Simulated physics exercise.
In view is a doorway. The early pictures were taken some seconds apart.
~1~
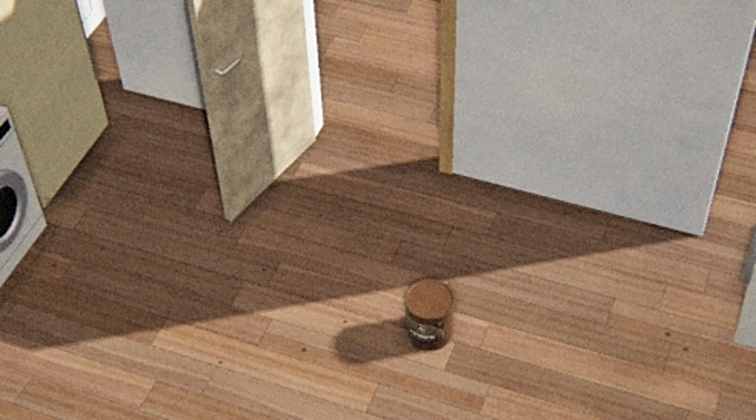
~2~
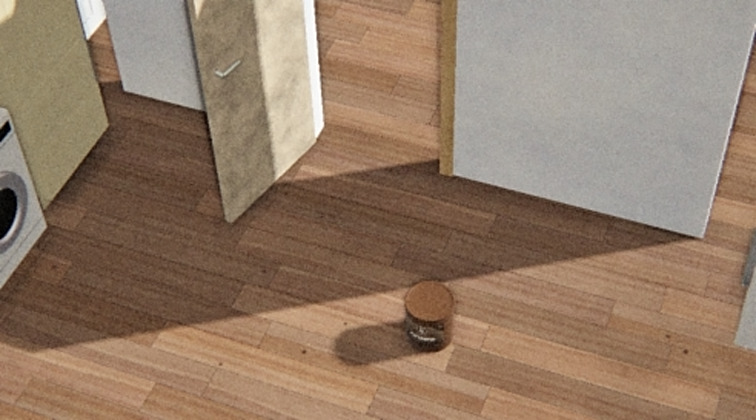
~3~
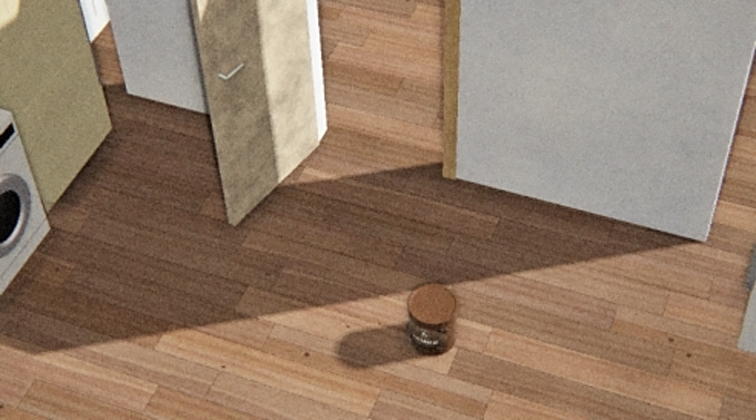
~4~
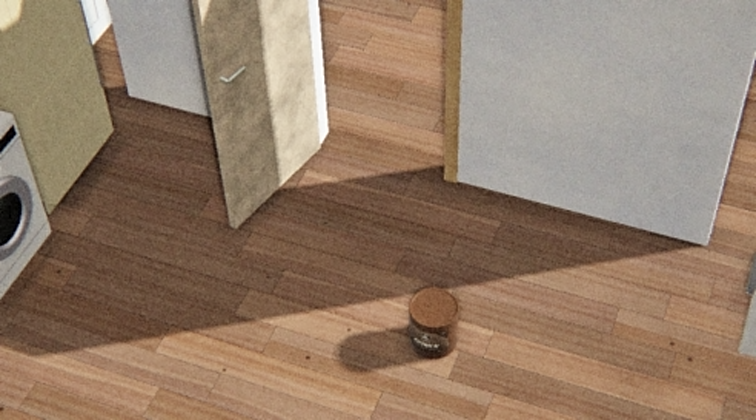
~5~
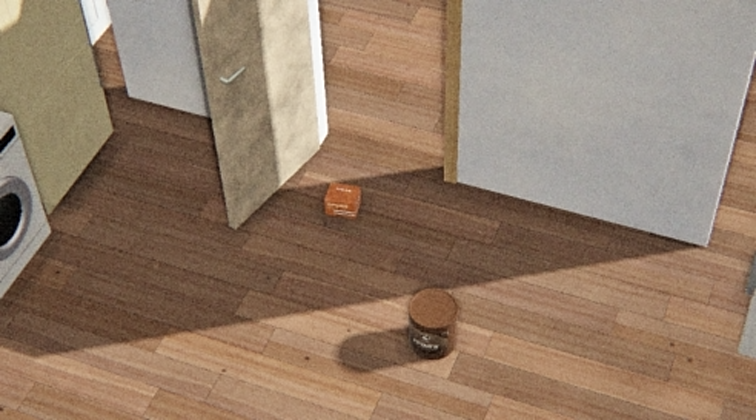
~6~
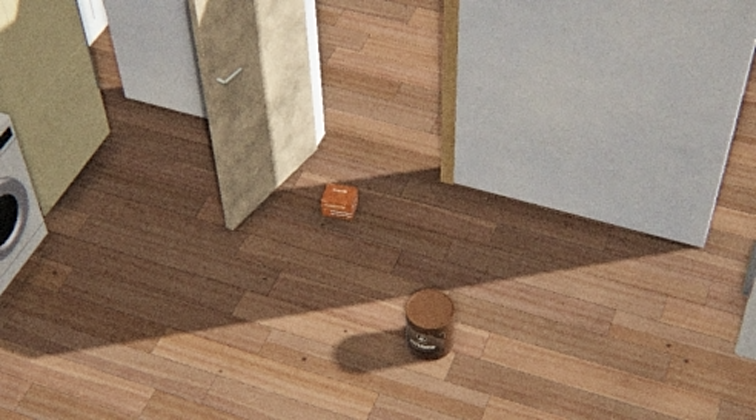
A door stands open near a still brown pail, and an orange box appears beside it.
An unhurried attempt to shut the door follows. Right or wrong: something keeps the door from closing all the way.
Wrong.
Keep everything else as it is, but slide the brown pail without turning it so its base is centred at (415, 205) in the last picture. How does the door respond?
Result: Door is obstructed.
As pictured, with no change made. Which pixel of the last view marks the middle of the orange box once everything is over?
In the last picture, near pixel (425, 141).
Then, 0.80 s after the last picture, open by 65°.
Then, 1.10 s after the last picture, open by 40°; orange box slid about its own width near (374, 190).
Then, 1.30 s after the last picture, open by 22°; orange box slid well along near (397, 177).
Then, 1.60 s after the last picture, open by 0°; orange box slid well along near (419, 150).
At rest, open by 0°; moved from the start, orange box; brown pail in place. Seen from the same camera at the end, orange box near (425, 141).
